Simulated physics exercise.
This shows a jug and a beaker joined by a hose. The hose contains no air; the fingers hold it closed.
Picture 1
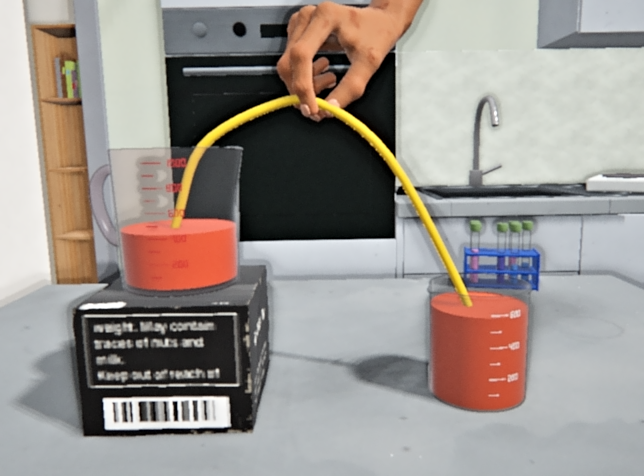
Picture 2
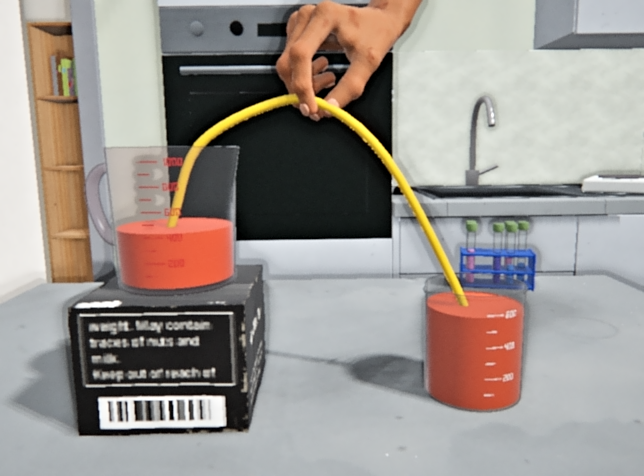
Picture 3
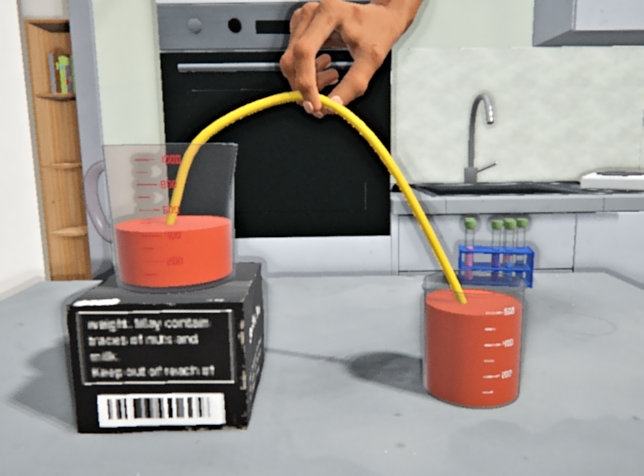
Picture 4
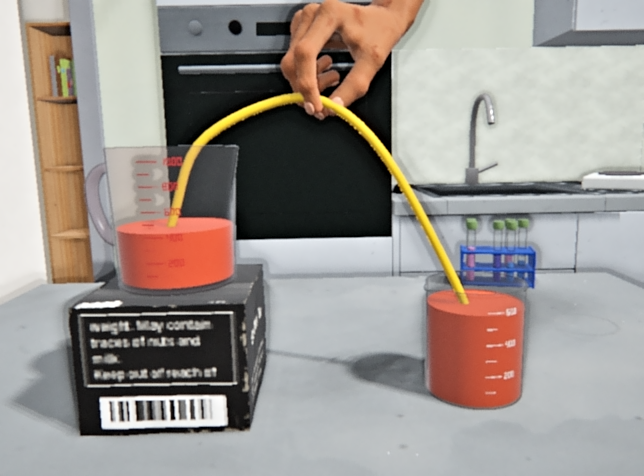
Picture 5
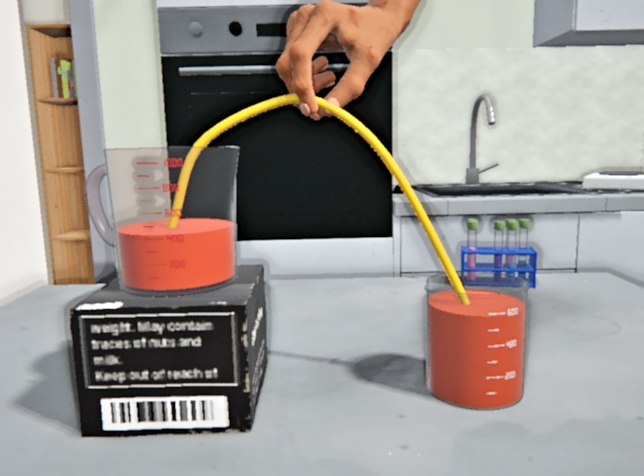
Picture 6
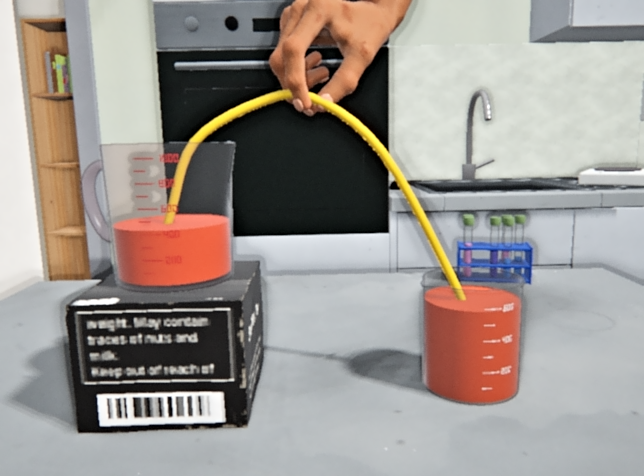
The video shows a hand pinching a yellow hose that arches between a jug of red liquid on a black box and a beaker of red liquid on a grey countertop; apart from slight shifts of the view, nothing visibly moves.
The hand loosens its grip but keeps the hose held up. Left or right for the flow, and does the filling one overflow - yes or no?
Flow: Right; taker: Yes.
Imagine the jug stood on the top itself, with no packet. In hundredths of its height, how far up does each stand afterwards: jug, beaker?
50 % and 60 %.
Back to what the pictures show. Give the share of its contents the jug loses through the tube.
My estimate is 70 per cent.
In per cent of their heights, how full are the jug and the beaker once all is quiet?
Near 10 in a hundred for the first, near 100 in a hundred for the second.
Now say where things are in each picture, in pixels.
In the first frame, the hose is pinched; jug (179, 213) about a third full, up on the packet; beaker (478, 336) about three quarters full, on the top itself.
The second frame shows nothing flows; jug about a third full, surface at (176, 227); beaker about three quarters full, surface at (474, 305).
The third frame shows fingers on the hose; jug (174, 209) about a third full; beaker (472, 333) about three quarters full.
The fourth frame shows still shut; jug about a third full, surface at (176, 227); beaker about three quarters full, surface at (475, 303).
In the fifth frame, the hose is pinched; jug (176, 212) about a third full, up on the packet; beaker (475, 334) about three quarters full, on the top itself.
The sixth frame shows nothing flows; jug about a third full, surface at (173, 224); beaker about three quarters full, surface at (472, 299).
Soon after, the jug is about a quarter full; the beaker is nearly full.
Later, the jug is nearly empty; the beaker is full to the brim; some has gone over the lower rim.
In the end, the jug is nearly empty; the beaker is full to the brim; some has gone over the lower rim.
